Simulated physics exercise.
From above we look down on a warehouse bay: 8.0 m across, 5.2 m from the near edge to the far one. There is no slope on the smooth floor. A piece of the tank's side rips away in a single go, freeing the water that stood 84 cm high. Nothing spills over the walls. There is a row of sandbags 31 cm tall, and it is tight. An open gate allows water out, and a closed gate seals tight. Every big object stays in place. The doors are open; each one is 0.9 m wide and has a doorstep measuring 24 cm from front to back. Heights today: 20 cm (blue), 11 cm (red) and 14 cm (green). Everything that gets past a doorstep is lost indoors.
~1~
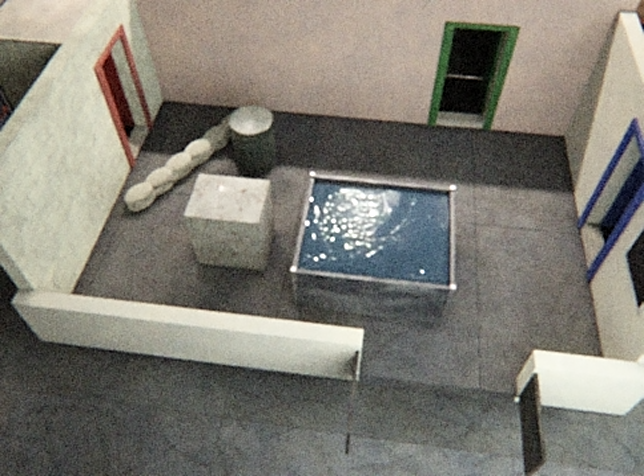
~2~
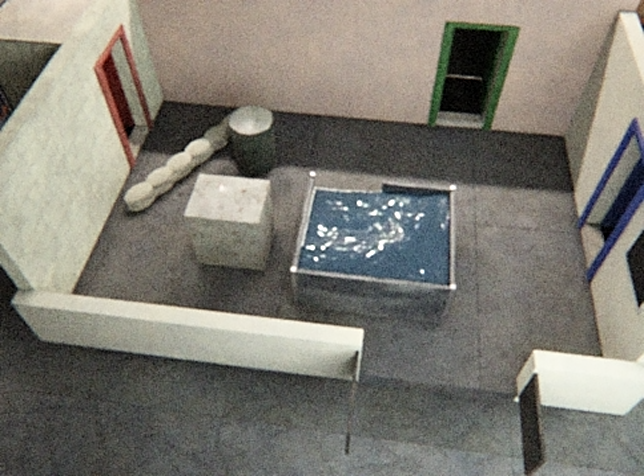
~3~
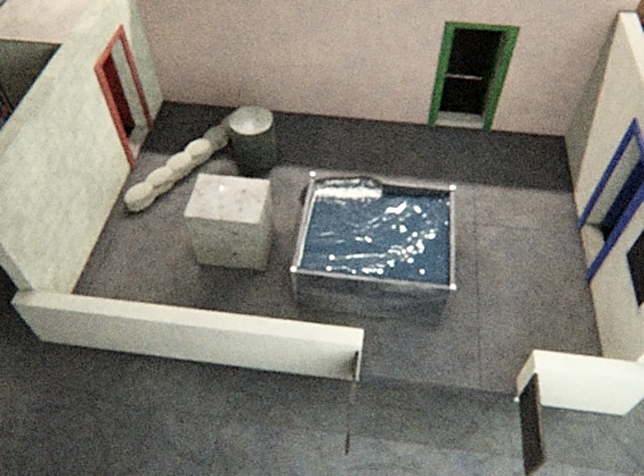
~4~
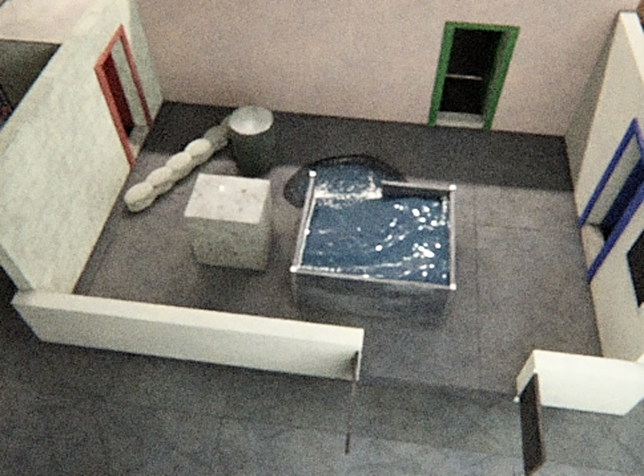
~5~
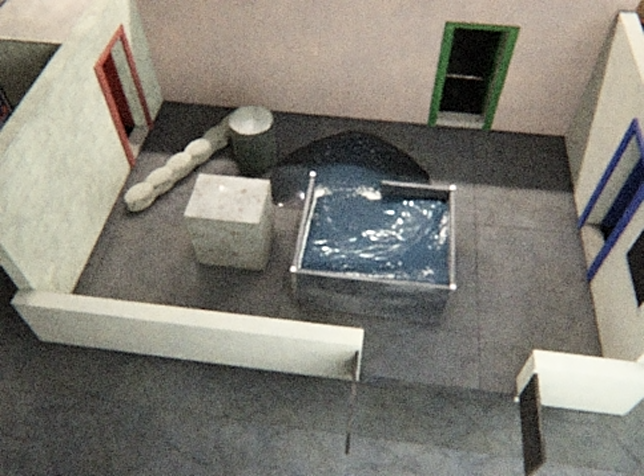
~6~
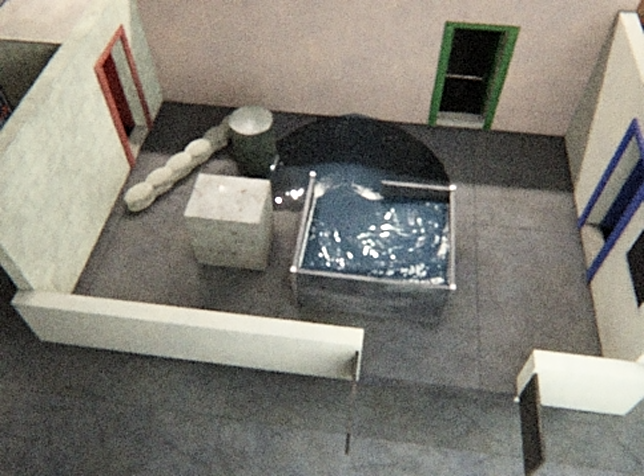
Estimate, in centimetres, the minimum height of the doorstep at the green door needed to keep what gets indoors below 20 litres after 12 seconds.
11 cm.
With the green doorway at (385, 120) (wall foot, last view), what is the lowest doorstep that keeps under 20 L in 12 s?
Around 33 cm would do it.
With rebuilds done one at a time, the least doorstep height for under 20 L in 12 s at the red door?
Red: 13.5 cm.
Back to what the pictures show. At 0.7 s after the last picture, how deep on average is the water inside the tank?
About 54 centimetres.
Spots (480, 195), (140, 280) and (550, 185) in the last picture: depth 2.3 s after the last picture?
Roughly 1, 0 and 8 centimetres.
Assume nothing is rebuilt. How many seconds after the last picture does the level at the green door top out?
Approximately 1.0 s.
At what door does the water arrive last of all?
The blue one.
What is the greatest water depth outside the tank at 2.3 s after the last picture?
Up to some 34 centimetres, I'd say.
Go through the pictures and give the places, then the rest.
The tank at (377, 231) is whole and still, 84 cm deep; the green door at (469, 84) is dry, in the first frame.
The front is at a hidden place, 0.4 m from the gap on the far side; 0.3 m2 of floor is wet, 84 cm left at the back, in the second frame.
Water pours out on the far side and has run 0.9 m, to a hidden place; about 13 cm deep outside, 84 cm at the back, in the third frame.
Water pours out on the far side and has run 1.5 m, to (360, 157); about 9 cm deep outside, 80 cm at the back, in the fourth frame.
The gap is on the far side, the front 2.1 m out at (348, 134); the back of the tank holds 73 cm, in the fifth frame.
The gap is on the far side, the front 2.6 m out at (335, 117); the back of the tank holds 72 cm; the green door at (469, 84), 3.2 m from the gap, is still 1.0 m from the nearest water, in the sixth frame.
Then, 0.7 s after the last picture water covers 25 % of the floor, deepest (46 cm) near (342, 212); 15 cm at the green door, 0 litres in over its 14 cm doorstep.
Then, 2.3 s after the last picture water covers 45 % of the floor, deepest (34 cm) near (162, 105); 14 cm at the green door, 6 litres in over its 14 cm doorstep.
Then, 11.3 s after the last picture water covers 95 % of the floor, deepest (12 cm) near (138, 176); 5 cm at the green door, 7 litres in over its 14 cm doorstep.
At the green door as built, the water peaked near 17 cm, 1.1 s after the last picture.
Run again over the same 12 s with other heights there, 32 litres in over 9.5 cm, 10 litres over 13 cm. The limit of 20 litres is kept from about 11 cm up.
